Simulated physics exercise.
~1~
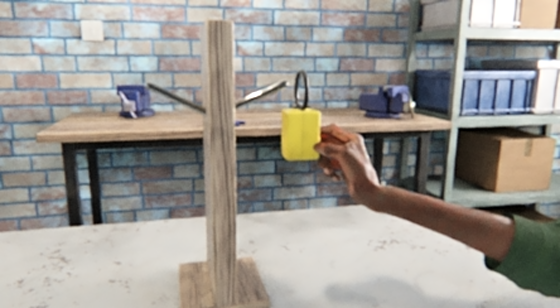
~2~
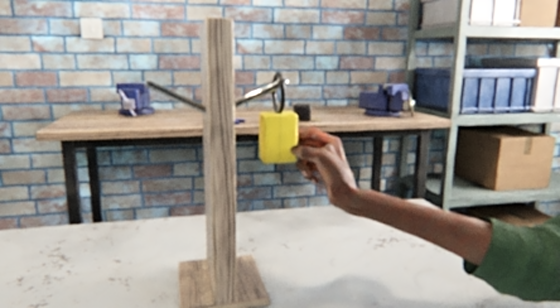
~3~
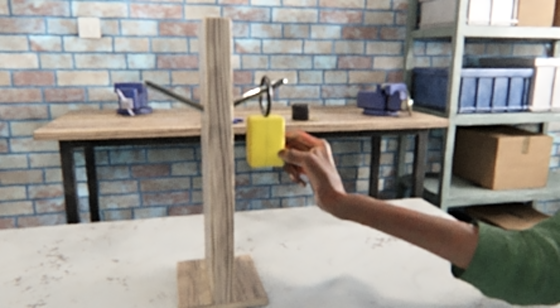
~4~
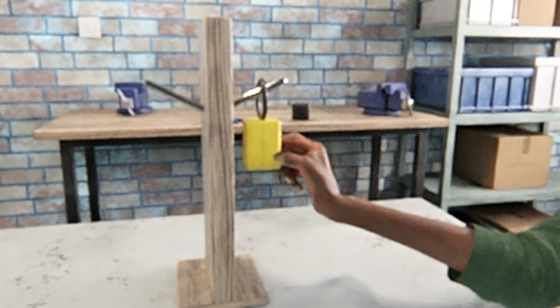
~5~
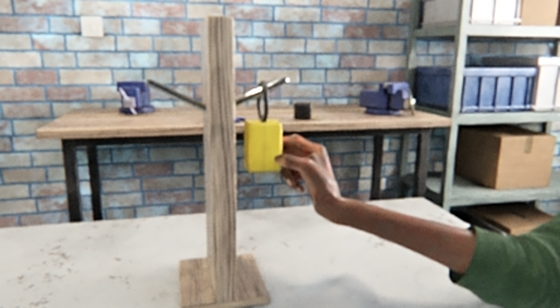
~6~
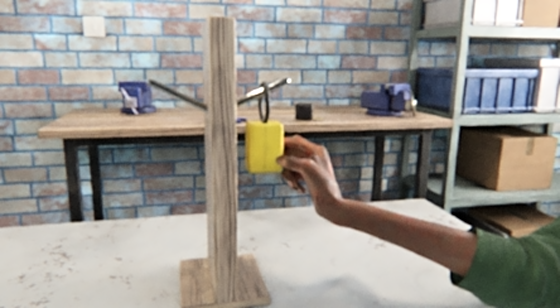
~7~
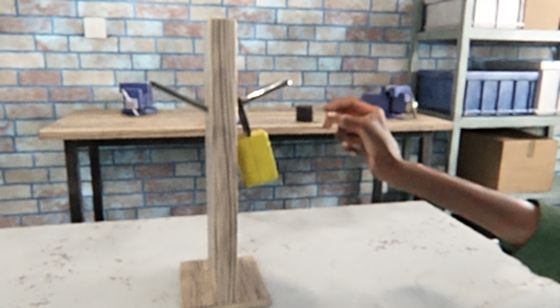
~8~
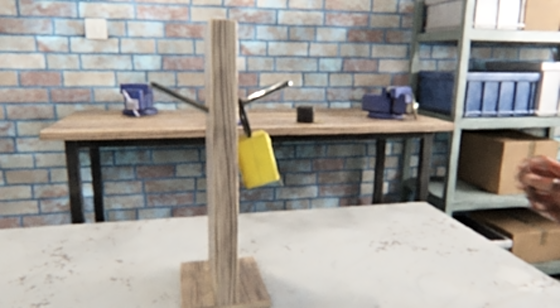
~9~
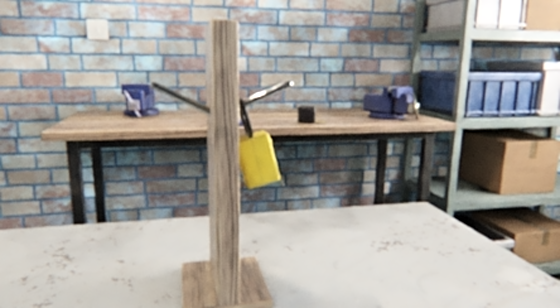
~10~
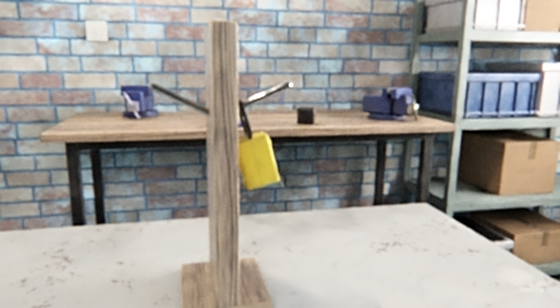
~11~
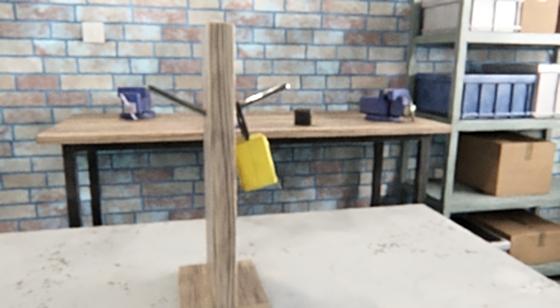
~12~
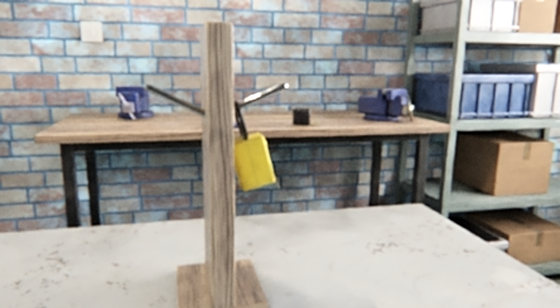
A yellow pouch with a dark ring on top, held by a hand reaching in from the right, moves left toward a wooden peg stand on a pale table. Behind it are a workbench, a brick wall and shelves of bins and boxes. The hand brings the ring over the peg on the stand's right side and holds the pouch there briefly, almost still. Then the fingers let go, and the pouch drops slightly and tilts. The hand draws back to the right and out of view. The pouch stays hanging from the peg, still leaning.
